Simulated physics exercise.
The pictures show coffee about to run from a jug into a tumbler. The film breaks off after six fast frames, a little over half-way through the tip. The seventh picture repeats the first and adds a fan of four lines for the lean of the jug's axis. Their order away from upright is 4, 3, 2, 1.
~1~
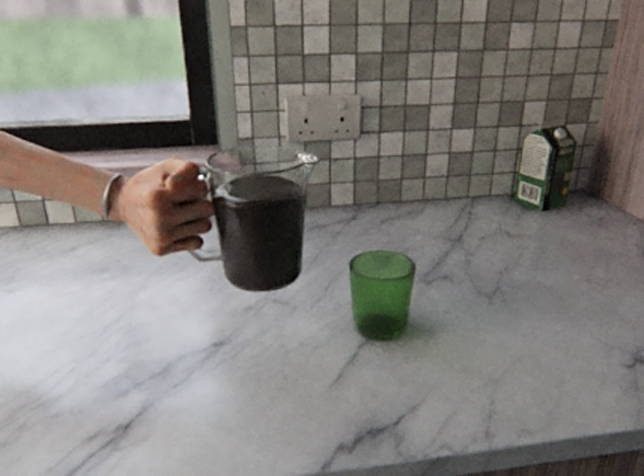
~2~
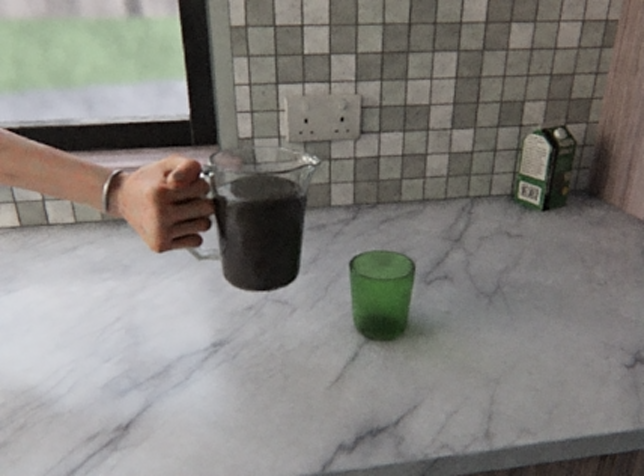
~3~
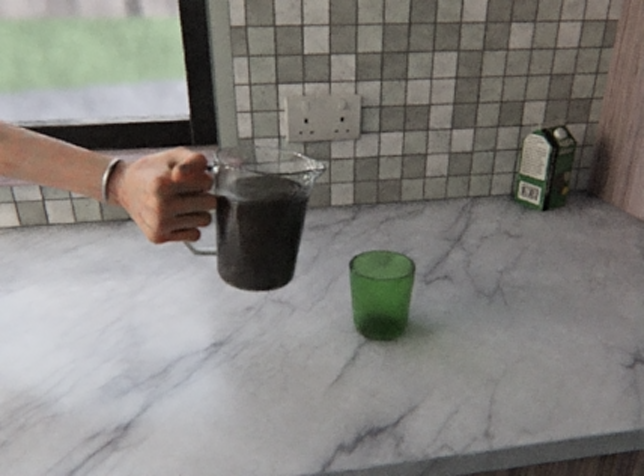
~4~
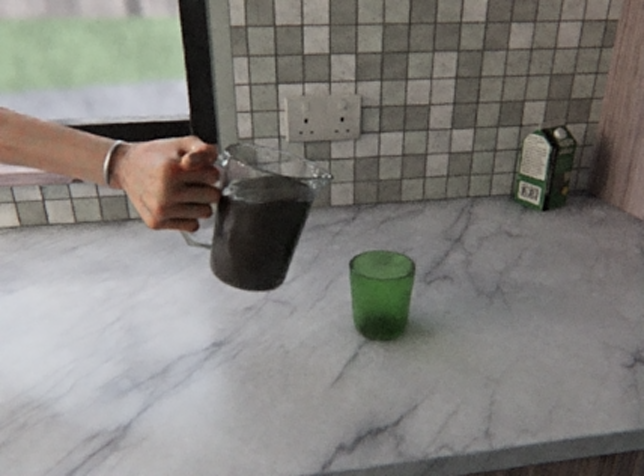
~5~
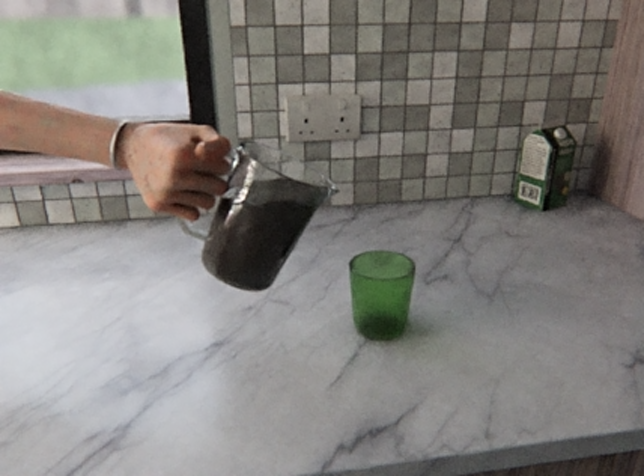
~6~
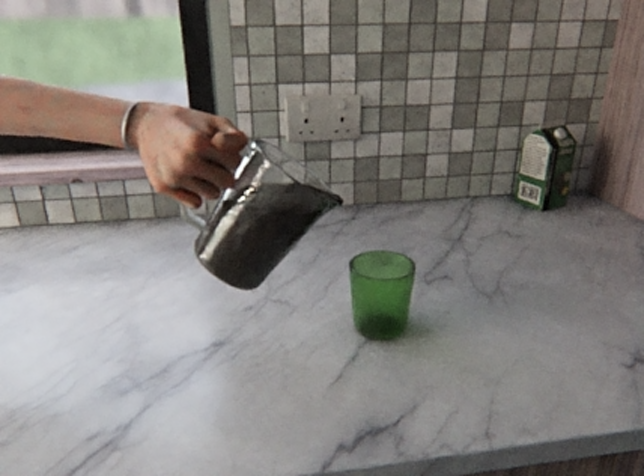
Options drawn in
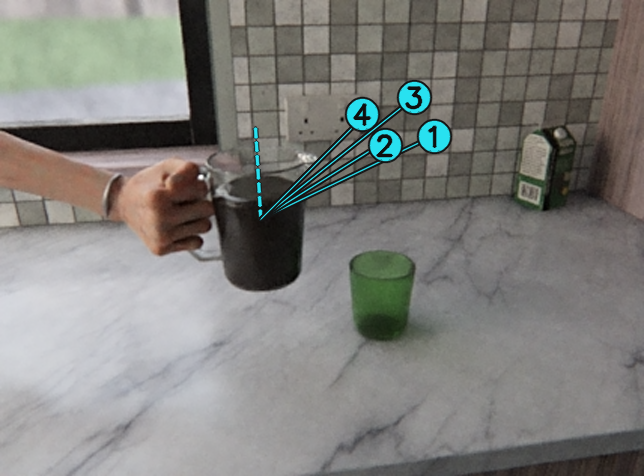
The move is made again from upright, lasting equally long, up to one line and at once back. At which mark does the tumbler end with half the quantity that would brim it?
Line 3.
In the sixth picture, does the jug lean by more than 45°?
No.
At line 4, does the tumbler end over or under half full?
Under half.
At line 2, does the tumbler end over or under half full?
Over.
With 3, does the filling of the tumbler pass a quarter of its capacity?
Yes, clearly.
On the marked copy, 1 at (418, 142); 2 at (368, 151); 3 at (400, 108); 4 at (351, 128).
For line 1, the tumbler ends with about 96 % of what it can hold; 3 % of the coffee is spilt.
For line 2, the tumbler ends with about 73 % of what it can hold.
For line 3, the tumbler ends with about 49 % of what it can hold.
For line 4, the tumbler ends with about 31 % of what it can hold.
